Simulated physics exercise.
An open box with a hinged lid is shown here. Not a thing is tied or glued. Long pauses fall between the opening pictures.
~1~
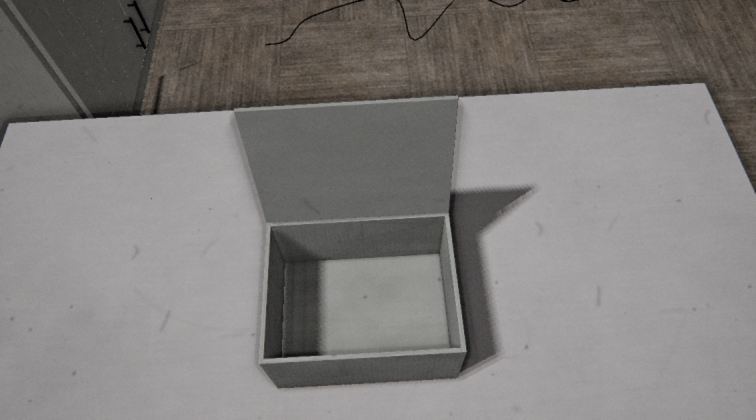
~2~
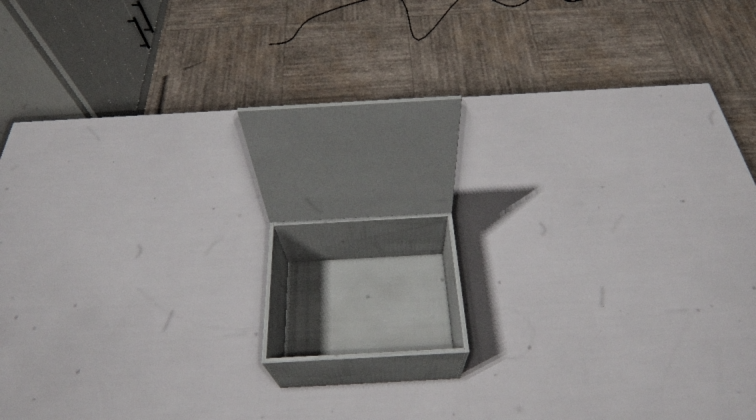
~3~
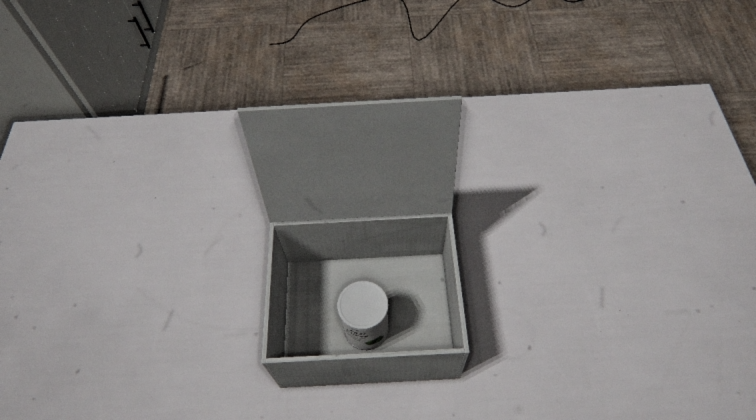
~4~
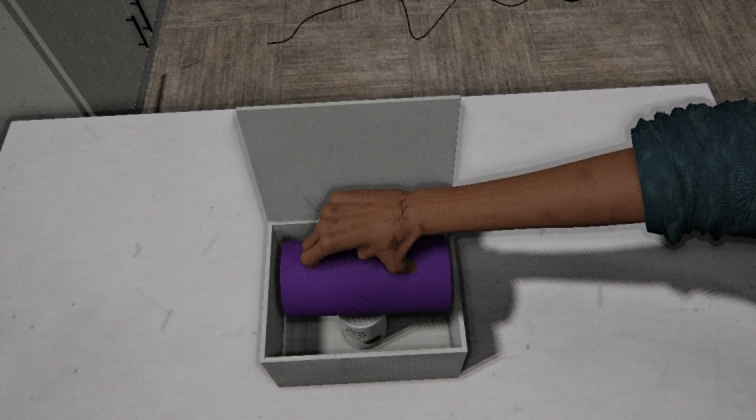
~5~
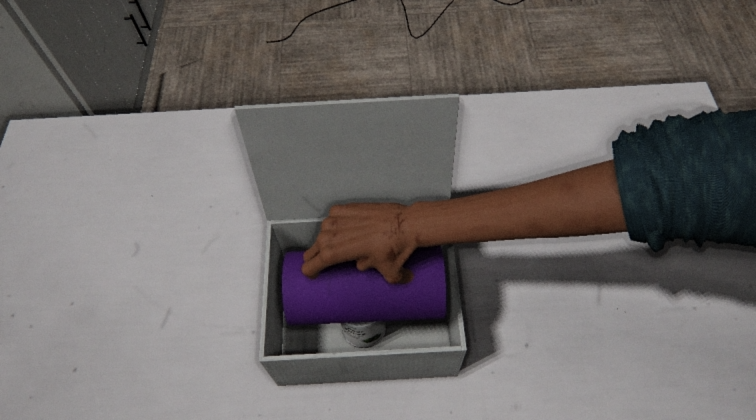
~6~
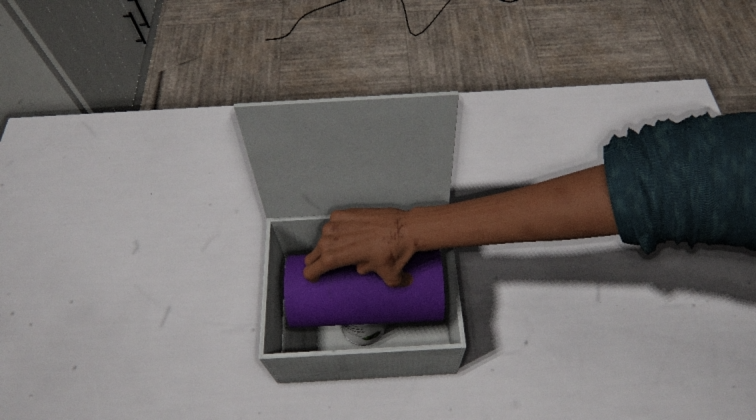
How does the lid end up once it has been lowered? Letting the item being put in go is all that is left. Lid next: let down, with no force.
The lid remains propped up above the rim.
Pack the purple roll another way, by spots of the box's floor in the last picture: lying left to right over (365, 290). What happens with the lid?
Well, in that case it fits down fine.
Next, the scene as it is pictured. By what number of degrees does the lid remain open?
Roughly 30°.
Then, 1.40 s after the last picture, lid 78° above the rim.
Then, 1.70 s after the last picture, lid 48° above the rim.
At rest, lid 31° above the rim; both in place. Seen from the same camera at the end, purple roll near (365, 291).
